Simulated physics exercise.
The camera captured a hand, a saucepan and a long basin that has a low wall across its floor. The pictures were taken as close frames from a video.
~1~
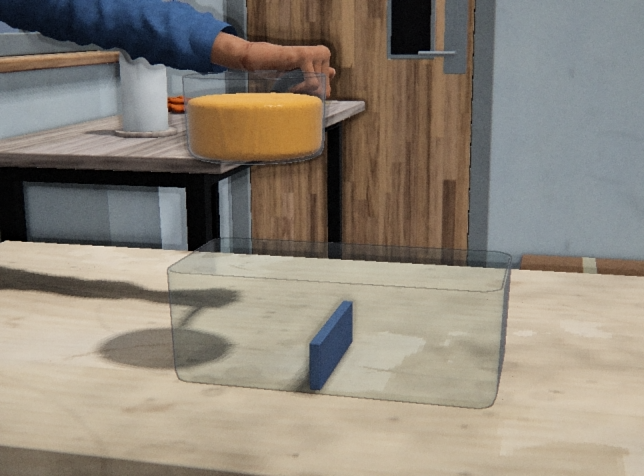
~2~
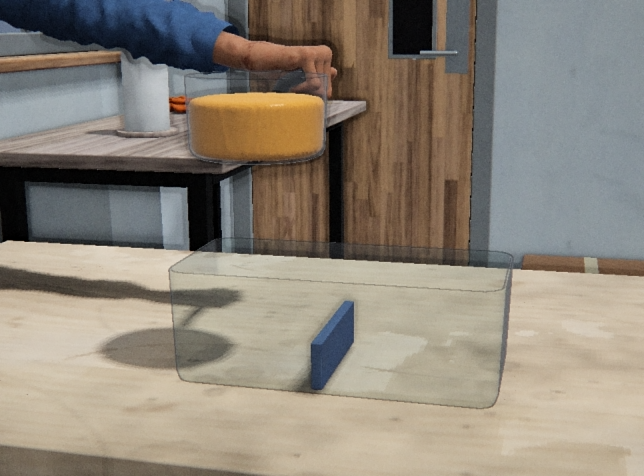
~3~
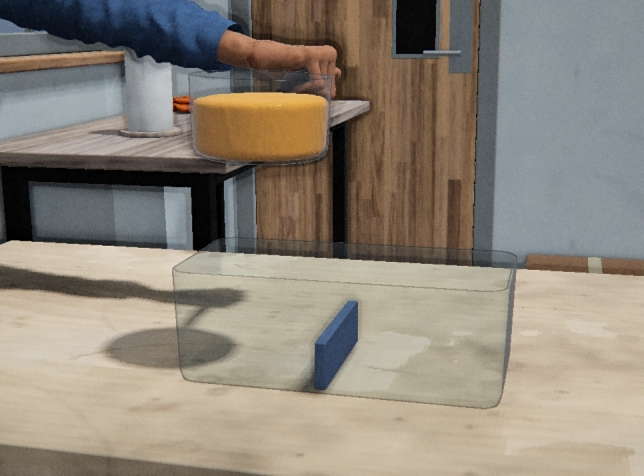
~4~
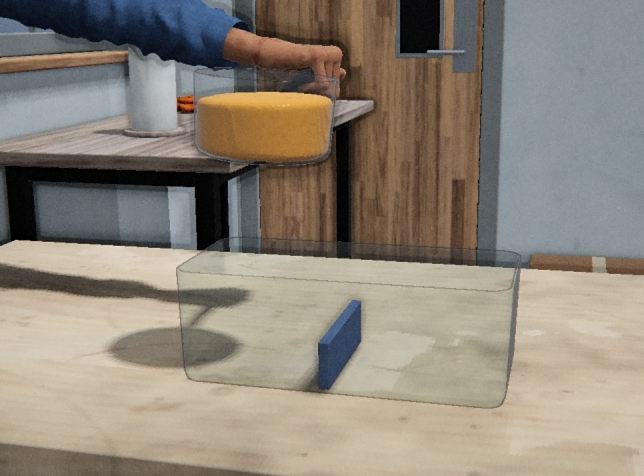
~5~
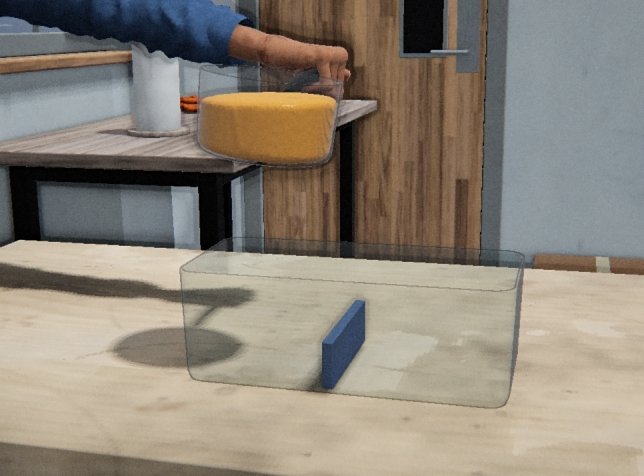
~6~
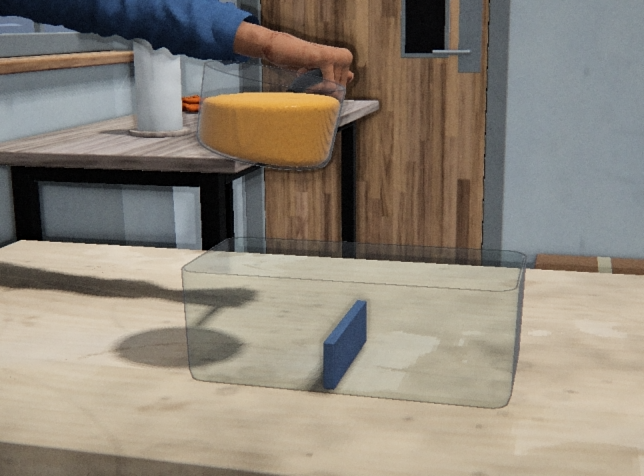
A hand holds a clear pan of orange contents above a long basin and tilts it slightly rightward.
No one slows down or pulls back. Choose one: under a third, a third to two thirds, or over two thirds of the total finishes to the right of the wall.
Over two thirds finishes to the right of the wall.
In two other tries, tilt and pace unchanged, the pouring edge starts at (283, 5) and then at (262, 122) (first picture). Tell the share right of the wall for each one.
The first gives 80 %, the second 30 %.
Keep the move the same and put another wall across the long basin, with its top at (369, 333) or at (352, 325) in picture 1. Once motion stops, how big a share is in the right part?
About 65 per cent, then about 85 per cent.
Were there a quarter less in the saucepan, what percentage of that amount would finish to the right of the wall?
It comes to near 95 per cent.
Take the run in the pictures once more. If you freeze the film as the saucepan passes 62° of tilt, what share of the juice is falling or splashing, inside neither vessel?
About 25 per cent.
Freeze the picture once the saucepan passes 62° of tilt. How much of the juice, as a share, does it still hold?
Amount still in: Approx. 70 %.
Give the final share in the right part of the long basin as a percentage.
Share: Roughly 95 %.
A moment on, the saucepan is tipped part way and 70 per cent is still to pour, 0 is left of the wall and 6 right of it.
Next, the saucepan is tipped on its side and 16 per cent is still to pour, 1 is left of the wall and 69 right of it.
Then the saucepan is tipped right over and 1 per cent is still to pour, 3 is left of the wall and 94 right of it.
Later the saucepan is tipped right over and 0 per cent is still to pour, 4 is left of the wall and 95 right of it.
In the end 4 per cent lies left of the wall, 95 right of it and 1 outside.
